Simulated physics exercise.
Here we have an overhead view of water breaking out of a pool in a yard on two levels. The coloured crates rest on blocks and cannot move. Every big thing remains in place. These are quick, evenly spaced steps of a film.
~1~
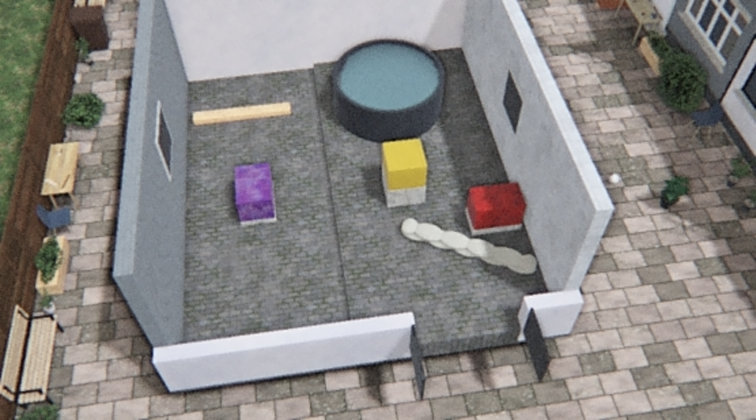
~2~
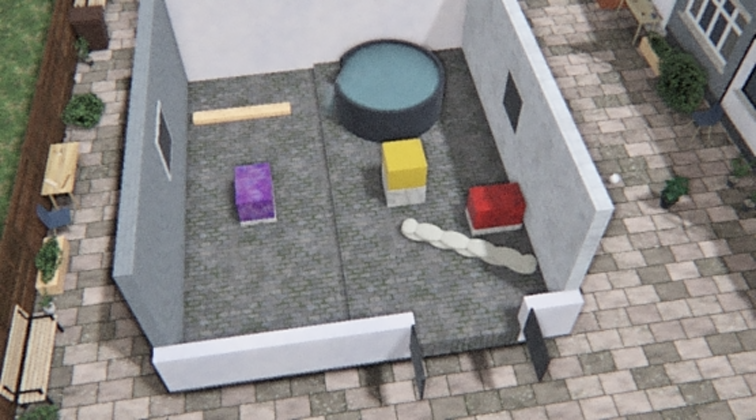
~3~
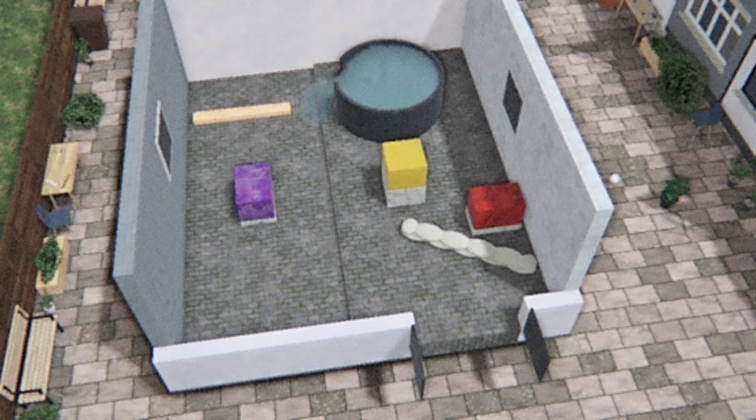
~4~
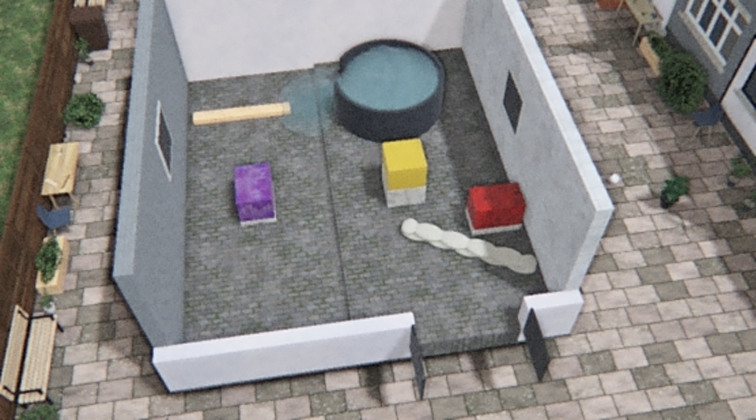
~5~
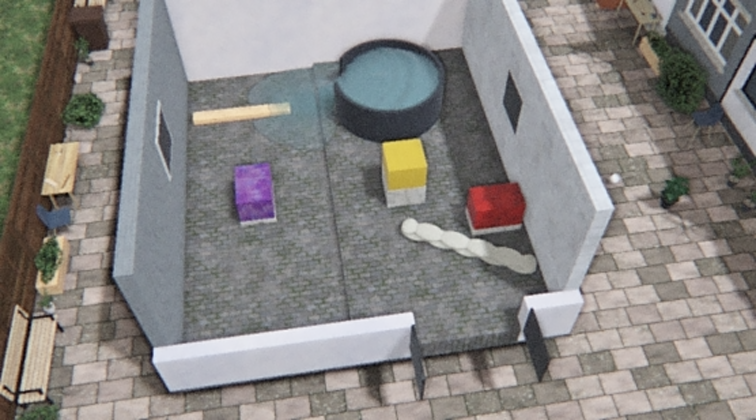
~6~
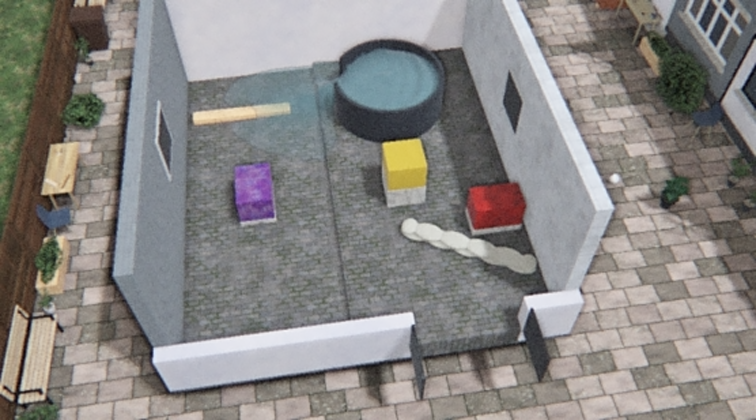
A round pool stood full and still at the back of a walled yard, then water poured out of its left side and spread steadily left across the paving, reaching around the wooden beam.
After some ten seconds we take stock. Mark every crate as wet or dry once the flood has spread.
Yellow crate: Dry, purple crate: Wet, red crate: Dry.
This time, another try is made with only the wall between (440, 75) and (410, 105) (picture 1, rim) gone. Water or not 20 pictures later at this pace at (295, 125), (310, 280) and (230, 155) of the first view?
Taking the points one after the other, they come out not soaked, inundated and not soaked.
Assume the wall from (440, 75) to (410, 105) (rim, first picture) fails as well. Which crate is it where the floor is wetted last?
My pick is the purple one.
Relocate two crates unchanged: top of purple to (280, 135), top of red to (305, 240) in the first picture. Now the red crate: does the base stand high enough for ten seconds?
Looking at it, red crate is flooded.
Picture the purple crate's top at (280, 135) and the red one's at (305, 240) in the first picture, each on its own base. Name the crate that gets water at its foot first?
Answer: The purple crate.
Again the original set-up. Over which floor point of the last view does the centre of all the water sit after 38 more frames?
Centre point: Around (294, 168).
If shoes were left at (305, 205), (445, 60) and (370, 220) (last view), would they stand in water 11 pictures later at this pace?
Status by point, in sequence: Unwetted; unwetted; unwetted.
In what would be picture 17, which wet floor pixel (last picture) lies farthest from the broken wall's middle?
The farthest point of the front sits at (186, 265).
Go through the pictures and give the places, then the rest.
In the first frame, still water in the pool at (388, 77).
In the second frame, the front is at (331, 87), out from the gap at (338, 90).
In the third frame, water pours out at (338, 92) and has run to (306, 91).
In the fourth frame, the front is at (281, 95), out from the gap at (338, 93).
In the fifth frame, water pours out at (338, 92) and has run to (251, 97).
In the sixth frame, the front is at (228, 97), out from the gap at (338, 92).
A moment on, water covers 20 % of the floor; the yellow crate not reached, the purple crate not reached, the red crate not reached.
Next, water covers 25 % of the floor; the yellow crate not reached, the purple crate water round its plinth, the red crate not reached.
Then, water covers 40 % of the floor; the yellow crate not reached, the purple crate water round its plinth, the red crate not reached.
Later, water covers 55 % of the floor; the yellow crate not reached, the purple crate water round its plinth, the red crate not reached.
In the end, water covers 65 % of the floor; the yellow crate stayed above the water, the purple crate was topped, the red crate stayed above the water.
